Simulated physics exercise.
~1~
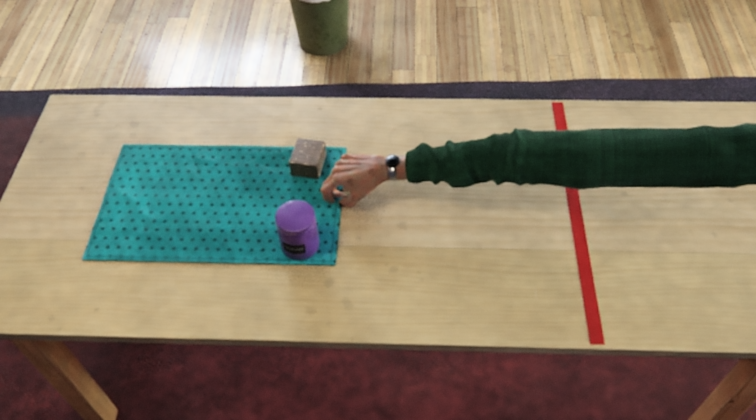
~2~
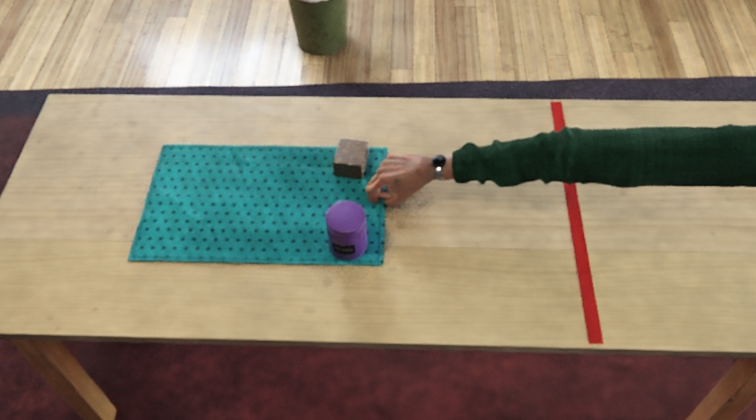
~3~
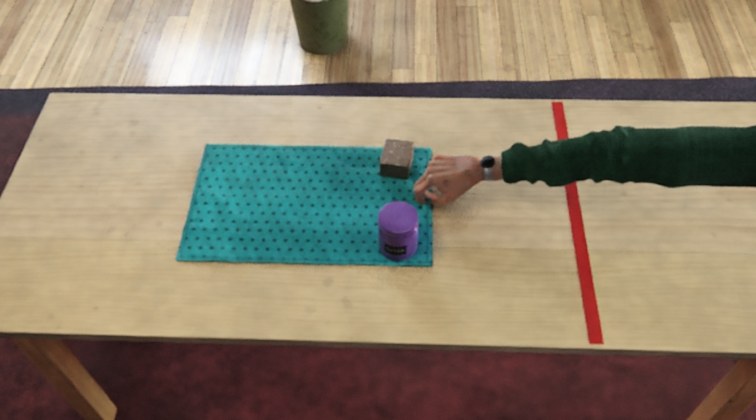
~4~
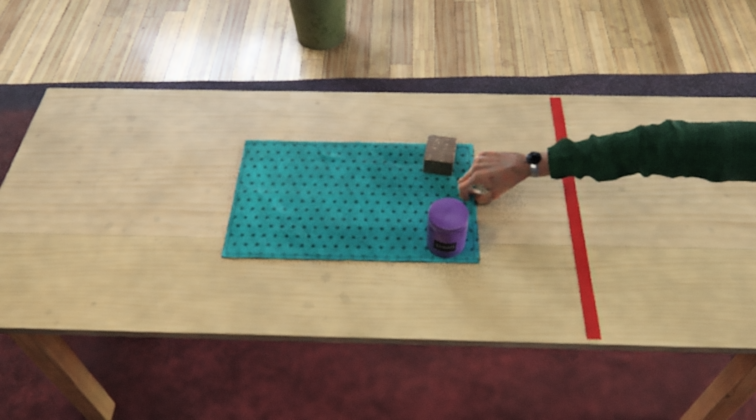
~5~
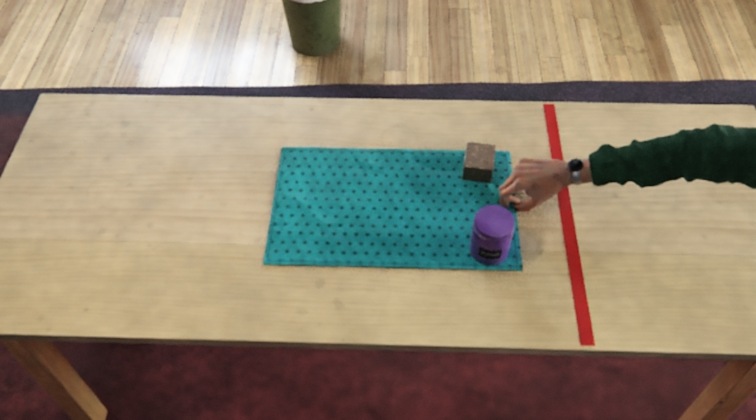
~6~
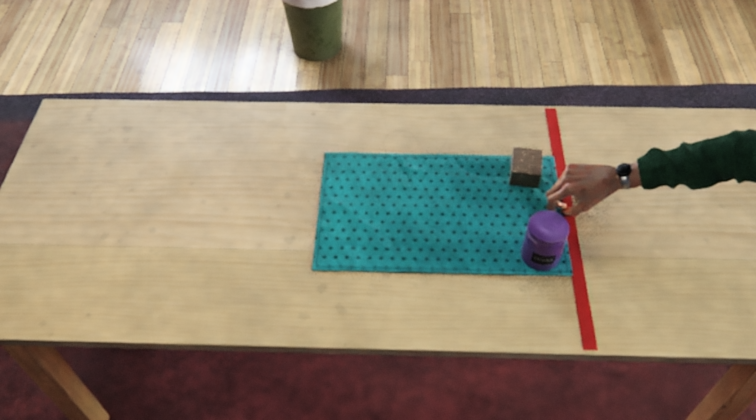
We see a hand in a green sleeve pull a turquoise cloth to the right across a wooden table, carrying a brown block and an upright purple jar, until its leading edge reaches a strip of red tape with both objects still on it.
